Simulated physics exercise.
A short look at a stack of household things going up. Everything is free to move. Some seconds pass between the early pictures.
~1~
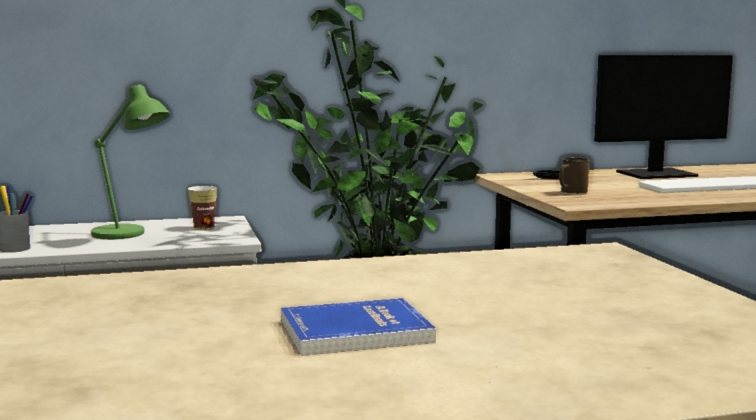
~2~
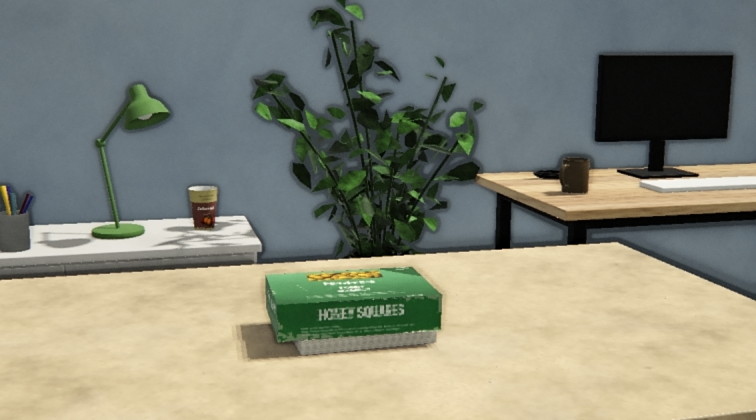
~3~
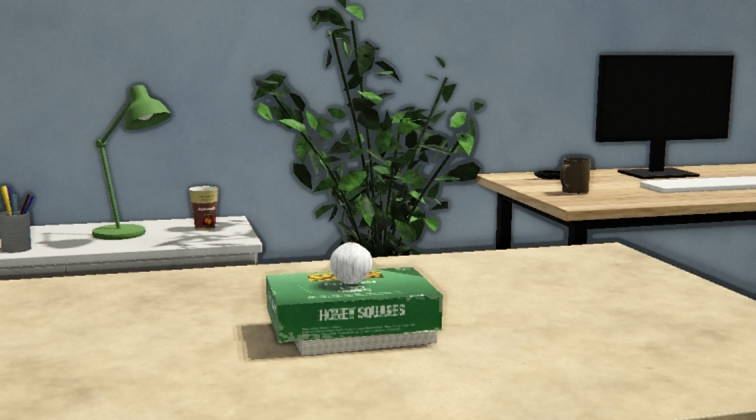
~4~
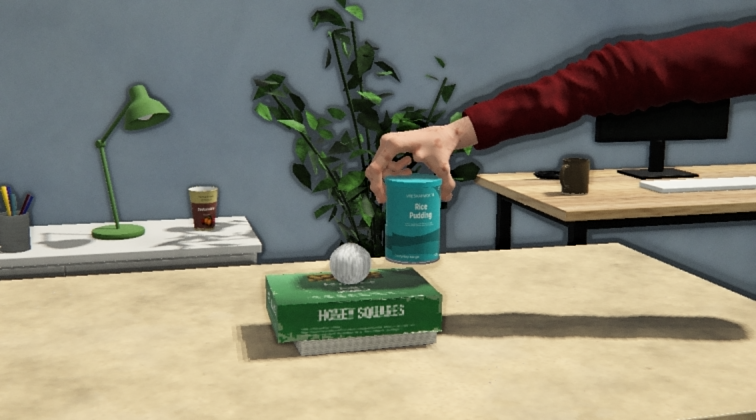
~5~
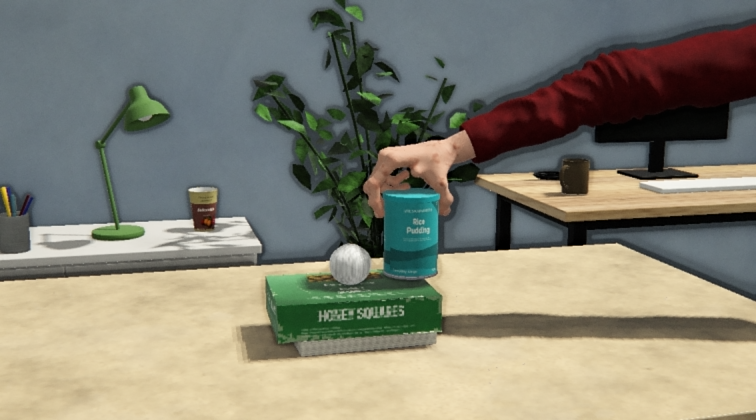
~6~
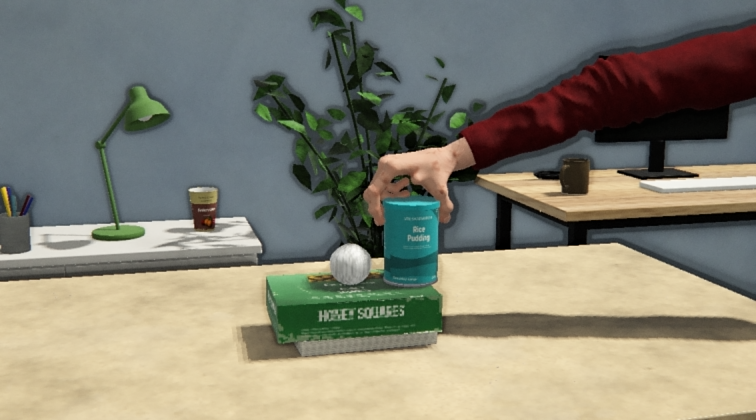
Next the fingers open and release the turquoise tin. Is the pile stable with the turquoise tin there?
Here the pile holds.
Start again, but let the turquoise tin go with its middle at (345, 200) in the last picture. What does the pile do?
Then it loses its balance.
Then, 0.80 s after the last picture, nothing has stirred.
Then, 1.70 s after the last picture, turquoise tin resting near (412, 241).
Then, 2.50 s after the last picture, turquoise tin resting near (413, 241).
At rest, all 4 in place. Seen from the same camera at the end, turquoise tin near (413, 241). The pile keeps its balance.
